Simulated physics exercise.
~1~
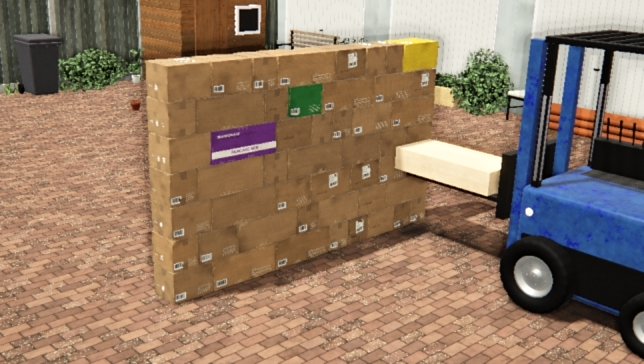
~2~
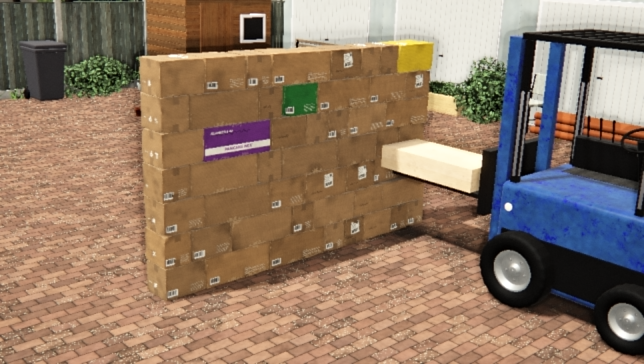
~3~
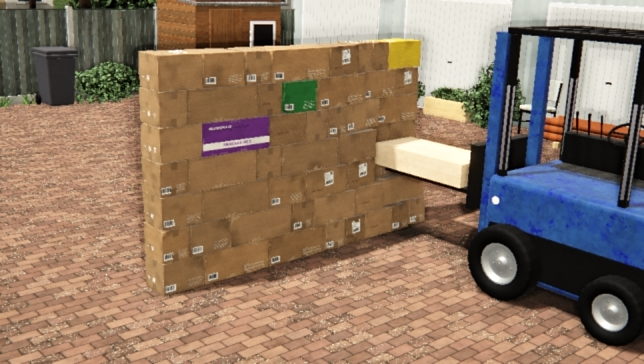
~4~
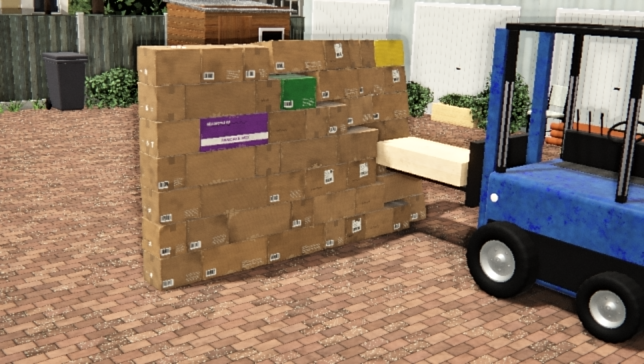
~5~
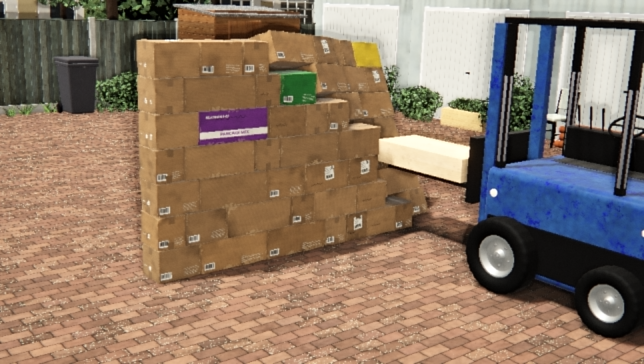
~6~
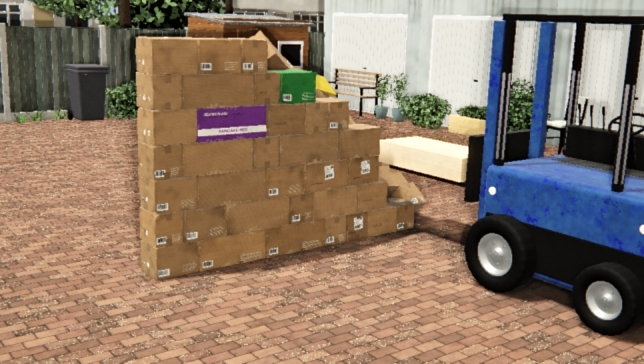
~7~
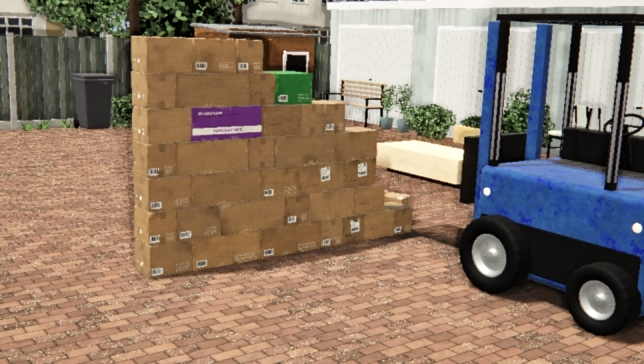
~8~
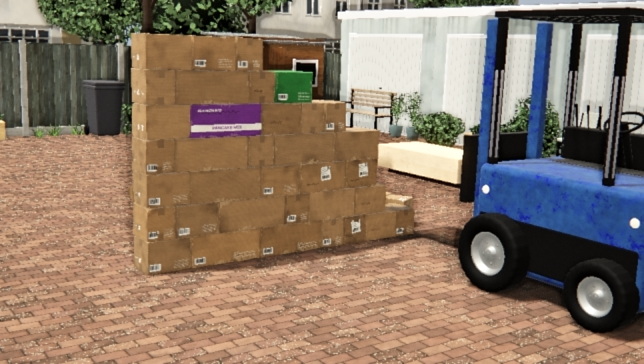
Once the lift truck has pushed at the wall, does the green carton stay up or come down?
The green carton stays up, sitting in its place on the part of the wall that is left standing.
